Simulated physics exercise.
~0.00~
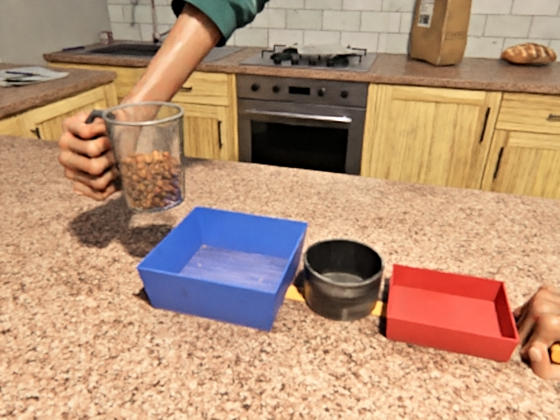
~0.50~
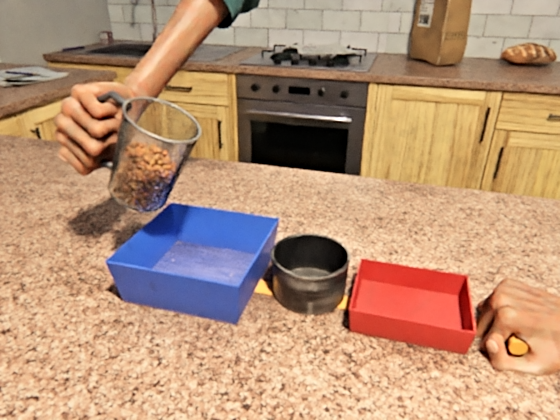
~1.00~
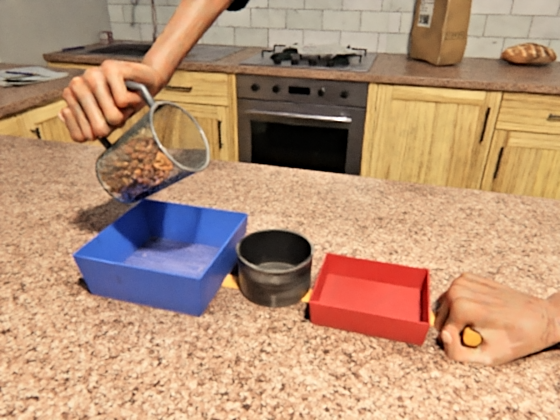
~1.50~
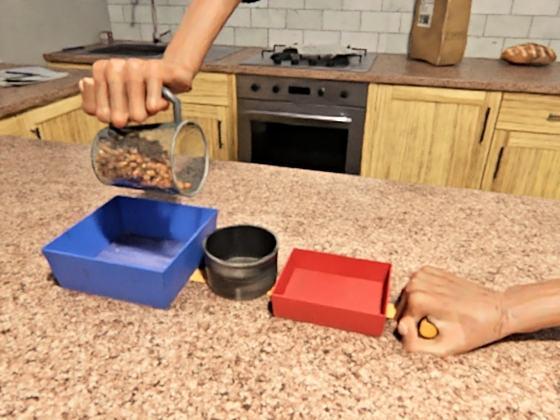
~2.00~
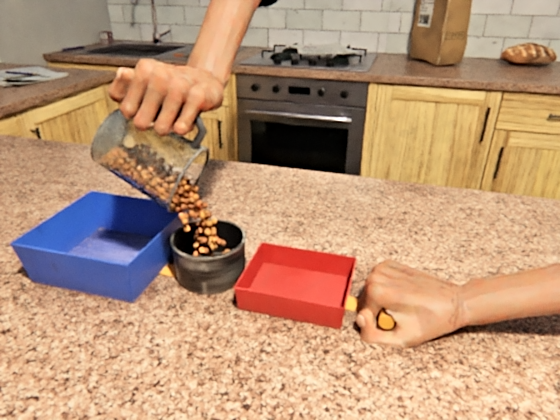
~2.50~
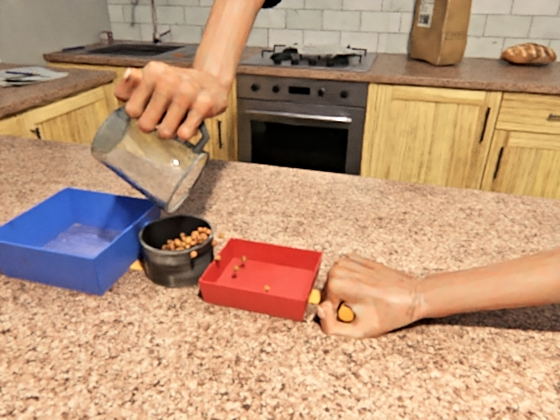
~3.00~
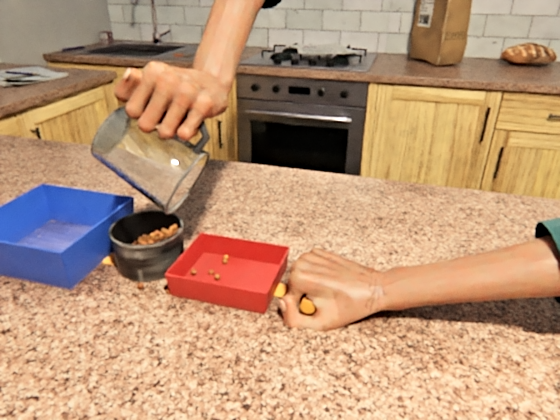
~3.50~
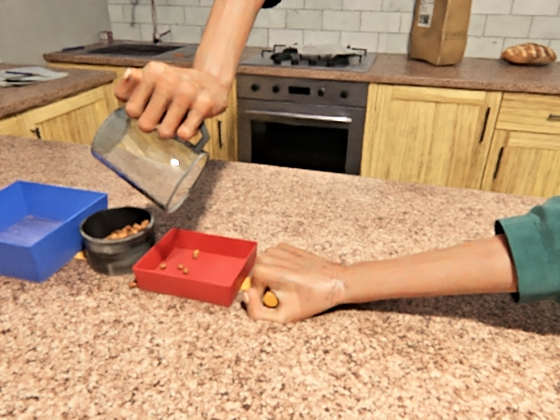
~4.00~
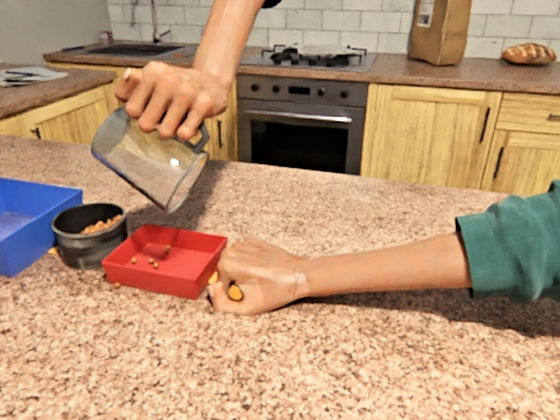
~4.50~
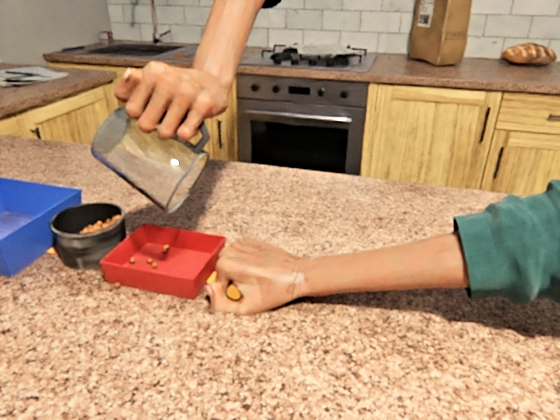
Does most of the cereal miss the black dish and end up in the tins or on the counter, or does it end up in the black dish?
Most of it ends up in the black dish. The blue tin and the counter get no real share, and the red tin catches only a few stray balls.
